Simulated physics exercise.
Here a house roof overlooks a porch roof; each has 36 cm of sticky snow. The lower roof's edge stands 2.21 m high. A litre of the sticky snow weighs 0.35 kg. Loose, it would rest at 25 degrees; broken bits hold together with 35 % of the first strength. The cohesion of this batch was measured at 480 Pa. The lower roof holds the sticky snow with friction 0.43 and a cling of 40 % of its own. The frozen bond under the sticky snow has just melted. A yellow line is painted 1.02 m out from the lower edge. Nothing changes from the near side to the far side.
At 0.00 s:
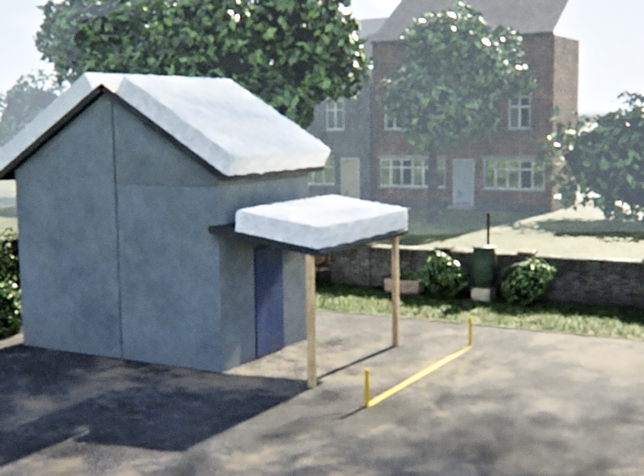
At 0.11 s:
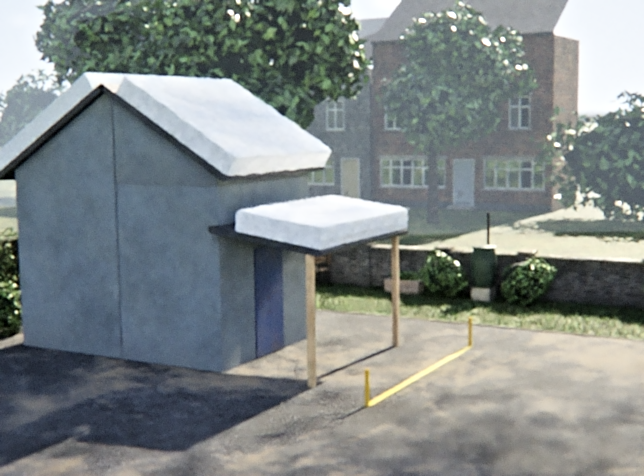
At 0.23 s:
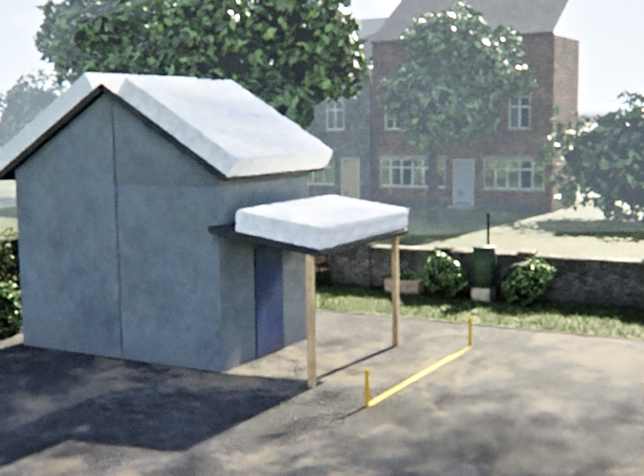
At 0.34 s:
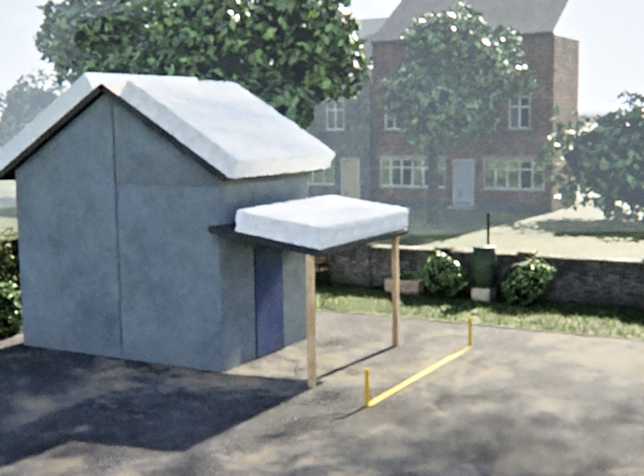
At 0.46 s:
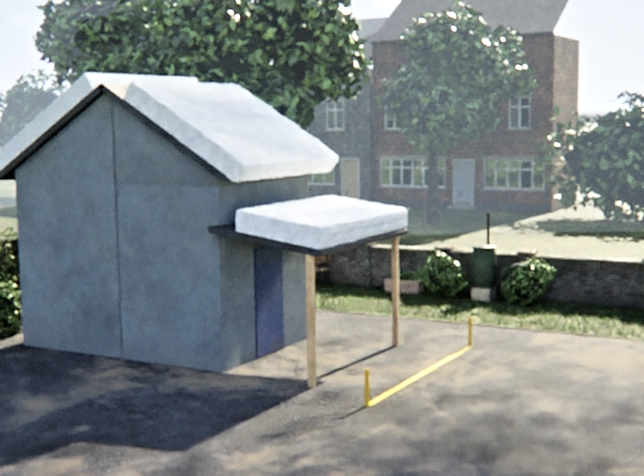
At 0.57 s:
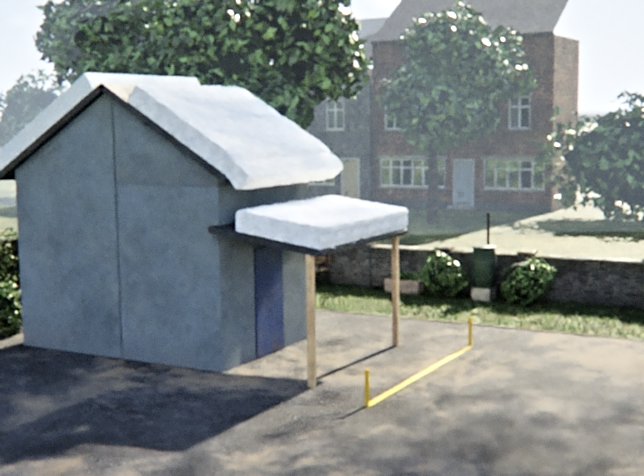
Thick snow on the shed's upper roof slides slightly down to the right, past its edge.
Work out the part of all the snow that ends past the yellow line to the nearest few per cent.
Expect roughly 17 %.
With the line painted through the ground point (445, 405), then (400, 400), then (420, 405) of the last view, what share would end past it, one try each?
In turn about 3 %, 12 %, 7 %.
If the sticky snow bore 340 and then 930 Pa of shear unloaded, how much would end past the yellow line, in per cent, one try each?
In that order: 25 %, 6 %.
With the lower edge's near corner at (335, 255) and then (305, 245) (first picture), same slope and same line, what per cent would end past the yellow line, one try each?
In that order: 12 %, 25 %.
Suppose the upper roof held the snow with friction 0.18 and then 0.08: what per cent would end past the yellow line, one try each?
In turn about 35 %, 40 %.
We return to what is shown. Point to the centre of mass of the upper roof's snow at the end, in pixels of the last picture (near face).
Near (319, 291).
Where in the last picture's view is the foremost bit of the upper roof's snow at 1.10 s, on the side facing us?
At about (277, 207).
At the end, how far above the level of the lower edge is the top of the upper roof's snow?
Roughly 0.8 m.
By 1.10 s, none is below the lower edge and 0 % is past the line.
By 1.74 s, none is below the lower edge and 0 % is past the line.
By 2.37 s, 22 % is below the lower edge and 2 % is past the line.
By 3.00 s, 36 % is below the lower edge and 16 % is past the line.
By 4.50 s, at the end, 41 % is below the lower edge and 17 % is past the line.
